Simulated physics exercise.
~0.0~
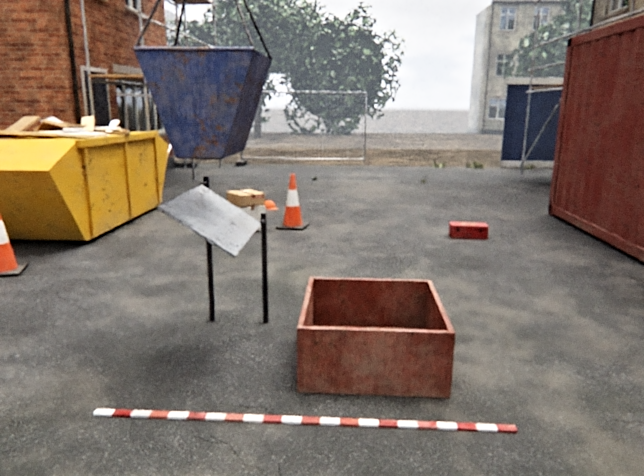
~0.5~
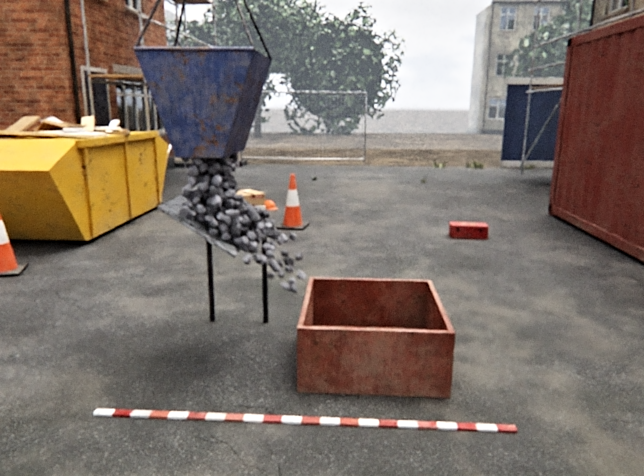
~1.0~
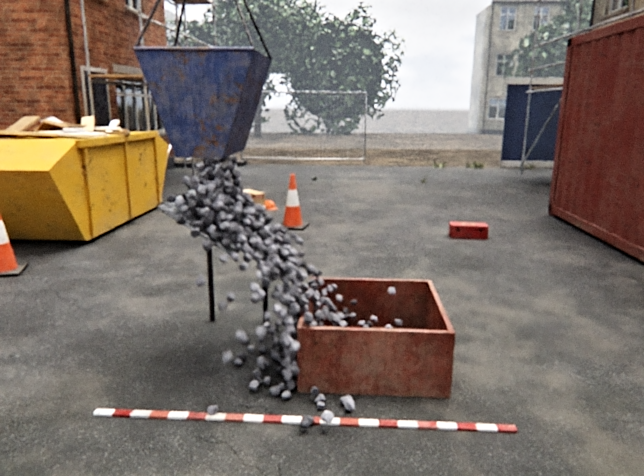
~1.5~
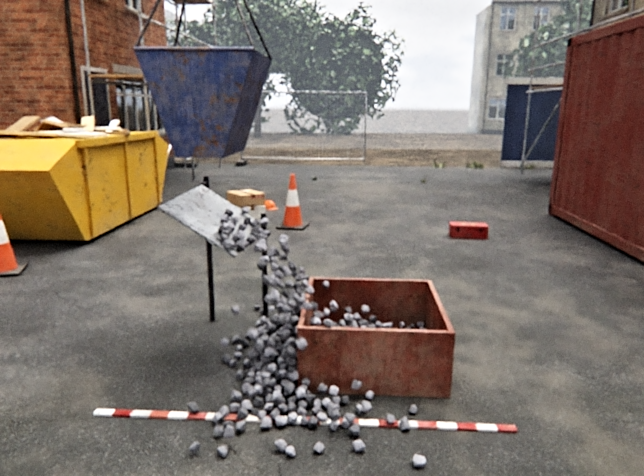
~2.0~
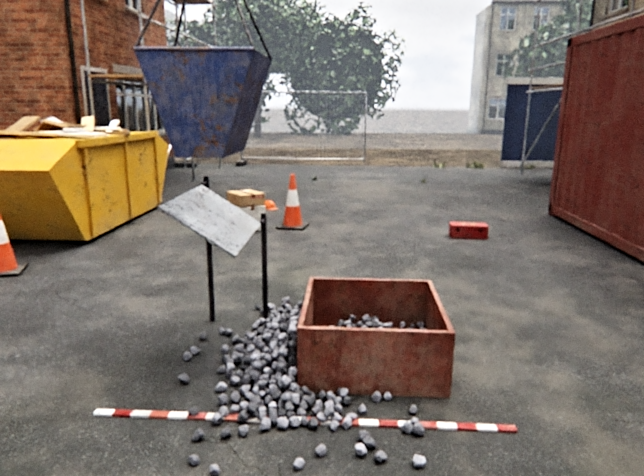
The clip shows grey stones dropping from a suspended blue skip onto a sloping steel plate and tumbling right and down towards an open rusty-red bin; some land inside, but most end heaped on the ground at its left and front, around a striped staff.
